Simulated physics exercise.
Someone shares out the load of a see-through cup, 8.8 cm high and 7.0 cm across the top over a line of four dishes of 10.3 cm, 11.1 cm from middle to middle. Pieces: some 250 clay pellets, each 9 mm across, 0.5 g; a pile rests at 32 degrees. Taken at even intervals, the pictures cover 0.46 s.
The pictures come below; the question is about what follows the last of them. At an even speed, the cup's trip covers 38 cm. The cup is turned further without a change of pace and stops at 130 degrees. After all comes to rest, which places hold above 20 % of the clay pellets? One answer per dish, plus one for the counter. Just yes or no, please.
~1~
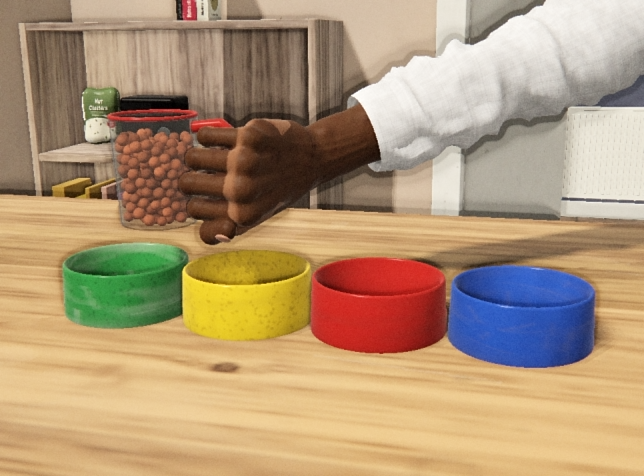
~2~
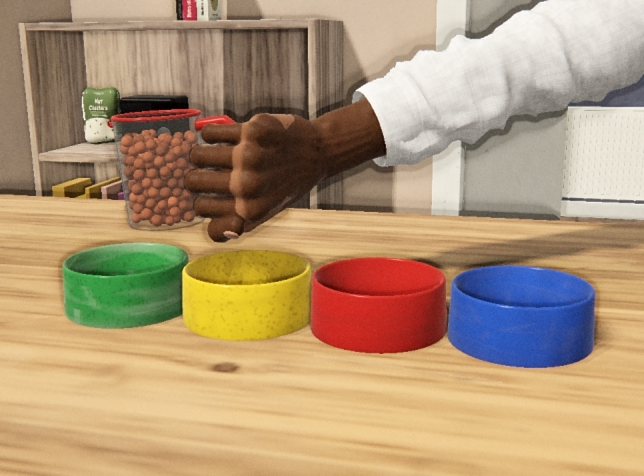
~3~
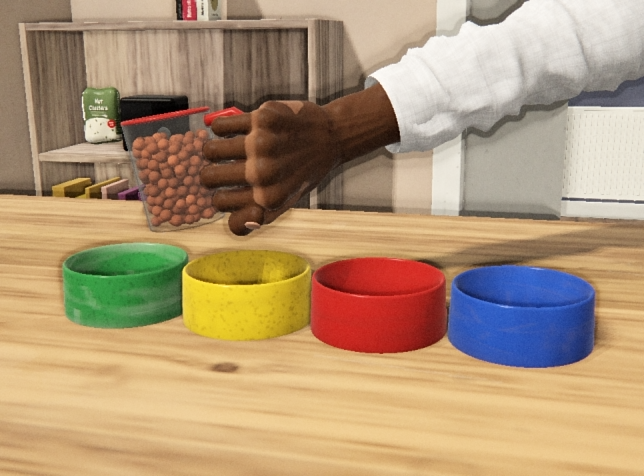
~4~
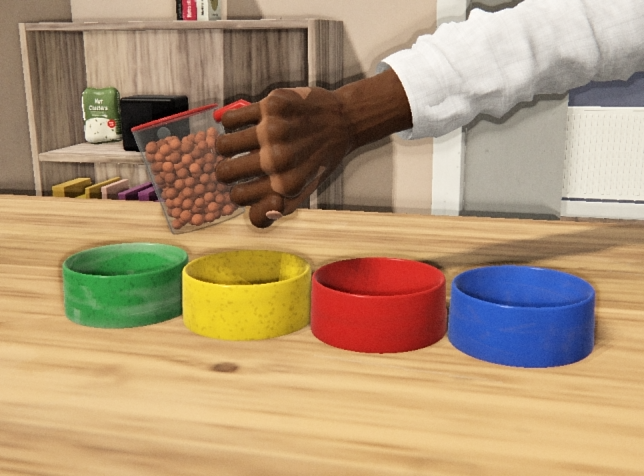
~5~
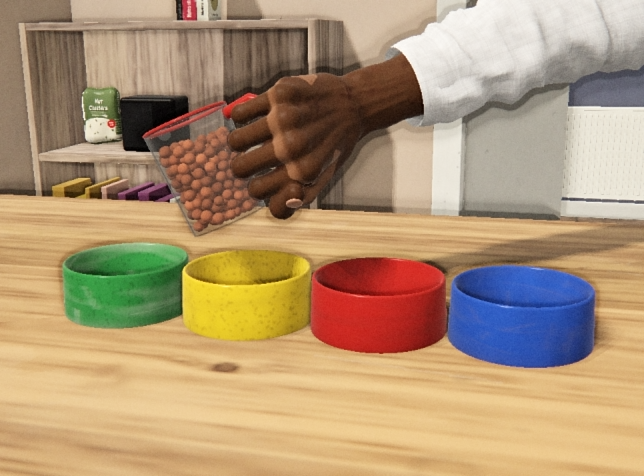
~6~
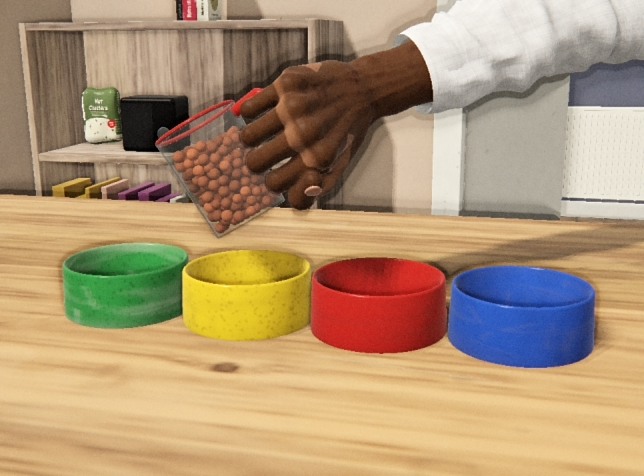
In short: Red yes, blue no, green no, yellow no, counter no.
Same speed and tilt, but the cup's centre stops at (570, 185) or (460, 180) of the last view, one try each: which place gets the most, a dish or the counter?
Top receivers, in order: Red and red.
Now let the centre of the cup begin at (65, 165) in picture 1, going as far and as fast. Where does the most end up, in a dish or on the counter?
The biggest share goes to yellow.
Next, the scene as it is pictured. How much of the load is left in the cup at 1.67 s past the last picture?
Near 0 per cent of the load.
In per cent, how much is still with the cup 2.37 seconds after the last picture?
I'd say close to 0 per cent.
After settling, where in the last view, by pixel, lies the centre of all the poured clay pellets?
Approximately (384, 307) in the last picture.
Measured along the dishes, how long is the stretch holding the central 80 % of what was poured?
7 centimetres.
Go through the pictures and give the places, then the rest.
In the first picture, cup at (157, 169), tilt 0 degrees, lip at (115, 115), moved 0.0 cm; middle of the pieces at (156, 183); green dish at (127, 259); yellow dish at (247, 268); red dish at (379, 277); blue dish at (522, 286).
In the second picture, cup at (162, 169), tilt 3 degrees, lip at (118, 117), moved 0.5 cm; middle of the pieces at (162, 184).
In the third picture, cup at (177, 170), tilt 9 degrees, lip at (128, 123), moved 1.8 cm; middle of the pieces at (178, 185).
In the fourth picture, cup at (192, 170), tilt 16 degrees, lip at (139, 129), moved 3.2 cm; middle of the pieces at (195, 185).
In the fifth picture, cup at (208, 171), tilt 23 degrees, lip at (150, 137), moved 4.5 cm; middle of the pieces at (212, 185).
In the sixth picture, cup at (223, 171), tilt 30 degrees, lip at (162, 145), moved 5.9 cm; middle of the pieces at (229, 186); green dish at (127, 259); yellow dish at (247, 268); red dish at (379, 277); blue dish at (522, 286).
Then, 1.00 s after the last picture, tilt 107 degrees; cup holds 80 %, red 10 %, yellow 5 %.
Then, 1.67 s after the last picture, tilt 130 degrees; cup holds 0 %, red 90 %, yellow 5 %.
Then, 2.37 s after the last picture, tilt 130 degrees; cup holds 0 %, red 90 %, yellow 5 %.
In the end, red 90 %, blue 0 %, green 0 %, yellow 5 %, counter 5 %.
